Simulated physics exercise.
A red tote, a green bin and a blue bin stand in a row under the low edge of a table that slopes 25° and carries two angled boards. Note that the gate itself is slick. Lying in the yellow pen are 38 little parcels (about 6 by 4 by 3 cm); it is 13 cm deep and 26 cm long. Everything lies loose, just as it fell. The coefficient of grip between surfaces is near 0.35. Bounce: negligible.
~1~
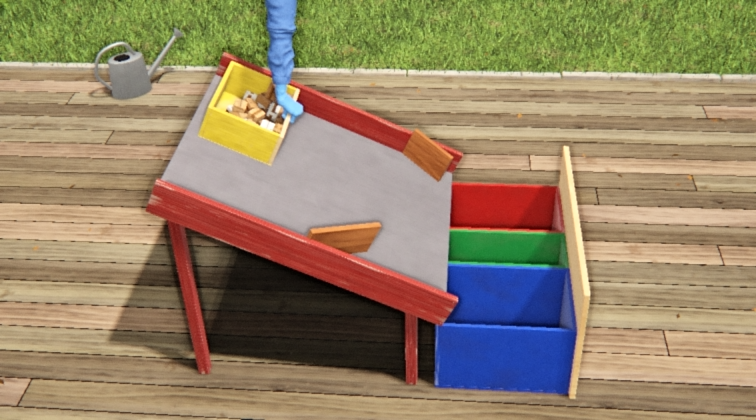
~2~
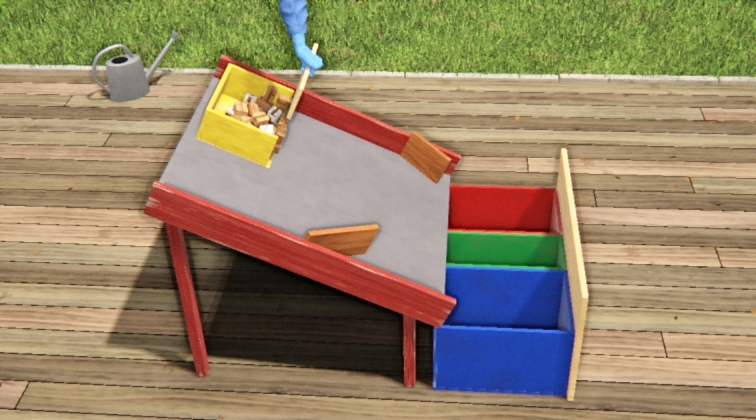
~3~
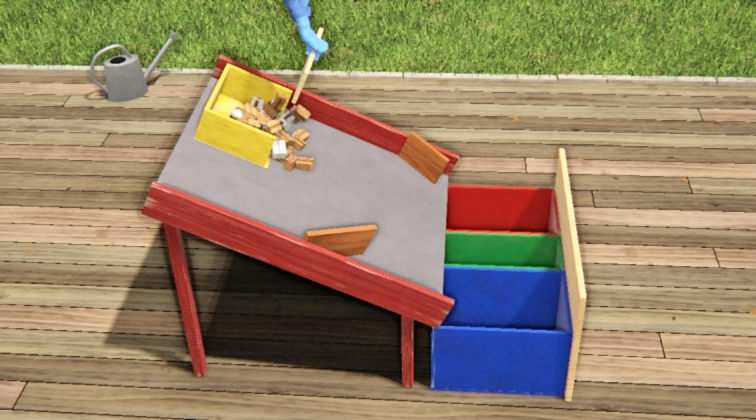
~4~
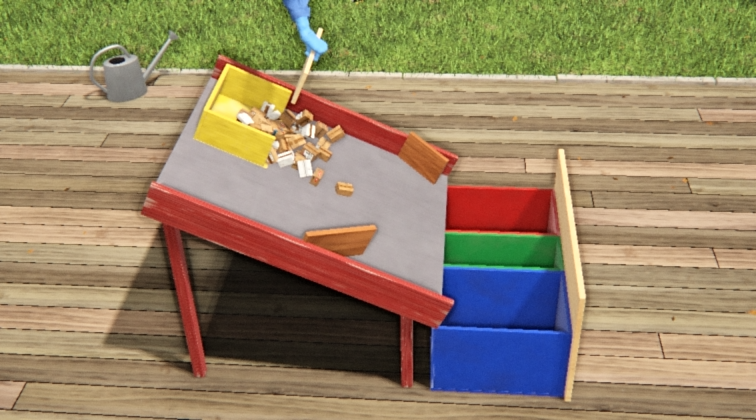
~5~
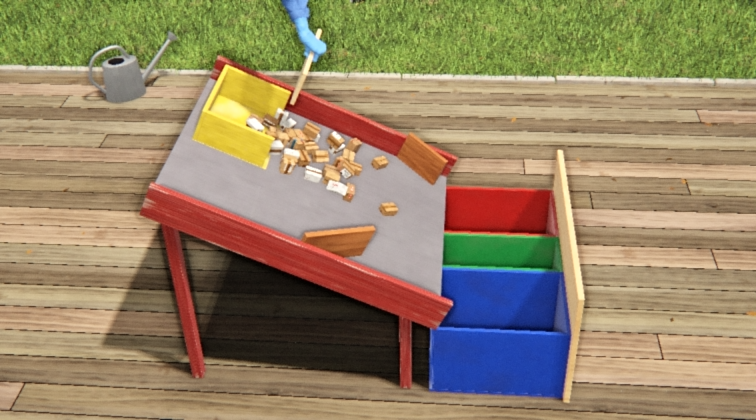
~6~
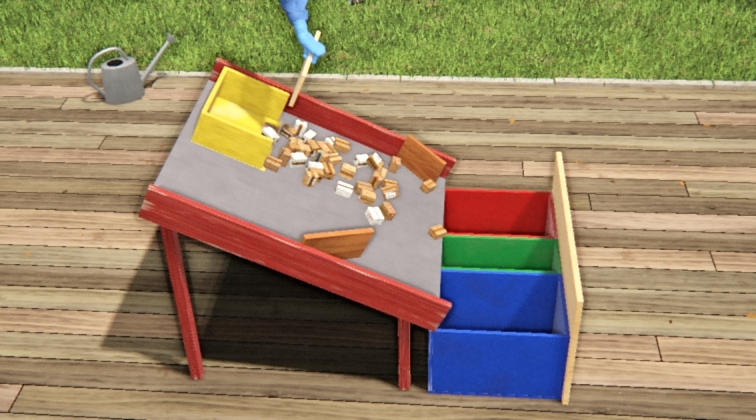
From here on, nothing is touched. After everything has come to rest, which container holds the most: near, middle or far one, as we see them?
The far one.
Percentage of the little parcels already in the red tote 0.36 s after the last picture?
I'd say near 20 per cent at that moment.
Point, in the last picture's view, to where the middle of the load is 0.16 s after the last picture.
You'd find the load's middle at roughly (358, 176).
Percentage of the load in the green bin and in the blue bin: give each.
Close to 35 and 0 percent respectively.
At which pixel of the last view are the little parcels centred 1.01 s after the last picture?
The centre sits near (514, 276).
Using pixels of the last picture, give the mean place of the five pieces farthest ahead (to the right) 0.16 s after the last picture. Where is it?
Centre: About (455, 228) px.
Then, 0.16 s after the last picture, 1 in the red tote, 1 in the green bin, 35 on the slope and 1 in the air.
Then, 0.36 s after the last picture, 7 in the red tote, 4 in the green bin, 25 on the slope and 2 in the air.
Then, 0.65 s after the last picture, 16 in the red tote, 8 in the green bin, 7 on the slope and 7 in the air.
Outcome (1.01 s after the last picture), 25 in the red tote and 13 in the green bin.
